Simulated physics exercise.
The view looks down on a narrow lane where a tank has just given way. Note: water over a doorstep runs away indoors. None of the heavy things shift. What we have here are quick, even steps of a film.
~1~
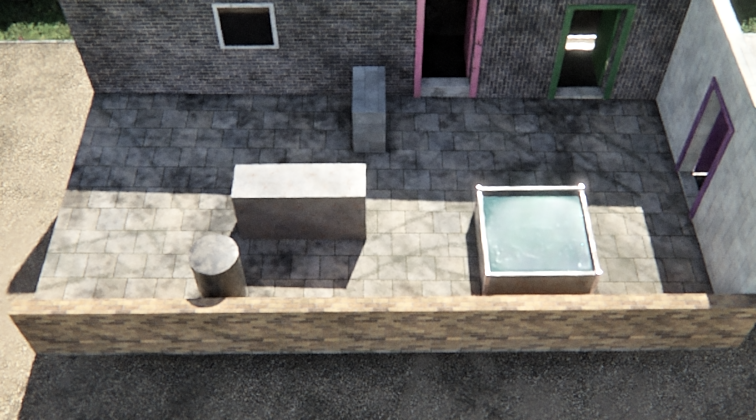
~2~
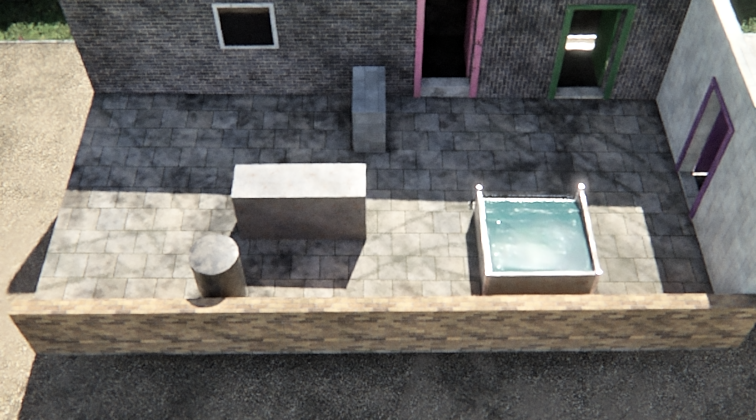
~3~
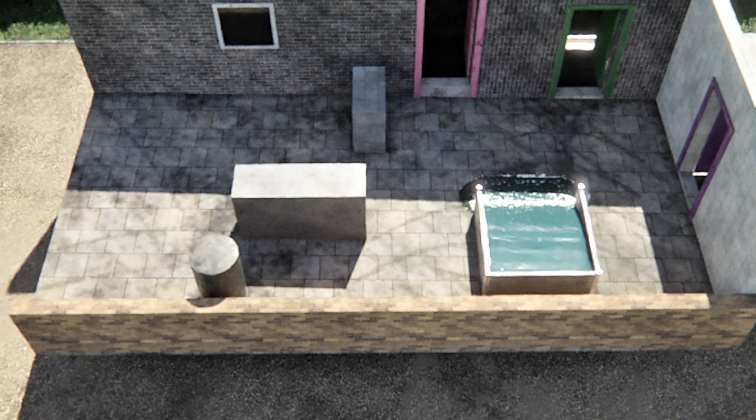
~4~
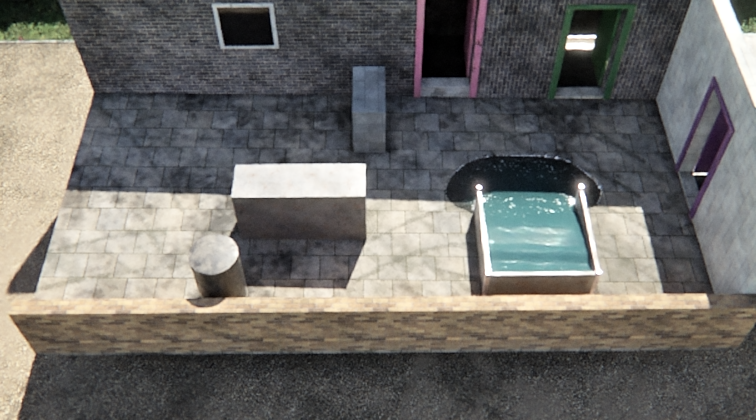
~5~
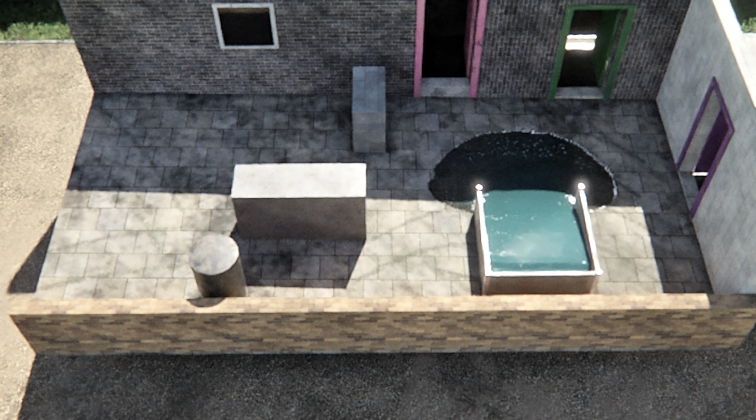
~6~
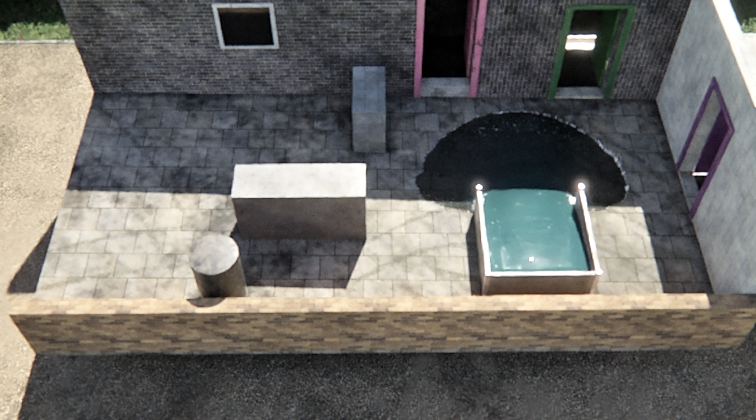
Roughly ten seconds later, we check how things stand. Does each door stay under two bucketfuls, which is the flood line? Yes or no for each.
Green door - no, it floods; purple door - no, it floods; pink door - yes, stays under.
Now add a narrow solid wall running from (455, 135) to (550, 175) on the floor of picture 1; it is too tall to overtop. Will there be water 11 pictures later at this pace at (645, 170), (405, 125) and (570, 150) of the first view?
Soaked, soaked, soaked.
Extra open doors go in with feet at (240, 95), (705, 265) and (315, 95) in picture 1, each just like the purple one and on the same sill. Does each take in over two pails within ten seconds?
Lab note, doors in listed order: Under the limit, over the limit, under the limit.
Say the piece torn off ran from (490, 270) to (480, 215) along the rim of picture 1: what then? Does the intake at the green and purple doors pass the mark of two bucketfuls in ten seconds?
In order, the green one remains short, the purple one remains short.
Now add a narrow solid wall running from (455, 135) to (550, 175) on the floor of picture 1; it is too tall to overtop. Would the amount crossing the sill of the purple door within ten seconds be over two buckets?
The purple door door exceeds the limit.
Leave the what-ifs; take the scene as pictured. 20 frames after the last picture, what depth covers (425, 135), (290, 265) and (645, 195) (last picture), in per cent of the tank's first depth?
Around 16, 0 and 10 %.
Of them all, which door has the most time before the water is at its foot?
It's the one in purple.
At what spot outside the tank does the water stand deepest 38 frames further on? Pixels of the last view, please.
Deepest spot: Around (723, 325).
A moment on, water covers 20 % of the floor; the green door under two buckets in, the purple door not reached, the pink door wet at the sill, nothing in.
Next, water covers 25 % of the floor; the green door over two buckets in, the purple door not reached, the pink door wet at the sill, nothing in.
Then, water covers 30 % of the floor; the green door far over two buckets in, the purple door wet at the sill, nothing in, the pink door wet at the sill, nothing in.
Later, water covers 45 % of the floor; the green door far over two buckets in, the purple door under two buckets in, the pink door wet at the sill, nothing in.
In the end, water covers 35 % of the floor; the green door far over two buckets in, the purple door over two buckets in, the pink door wet at the sill, nothing in.
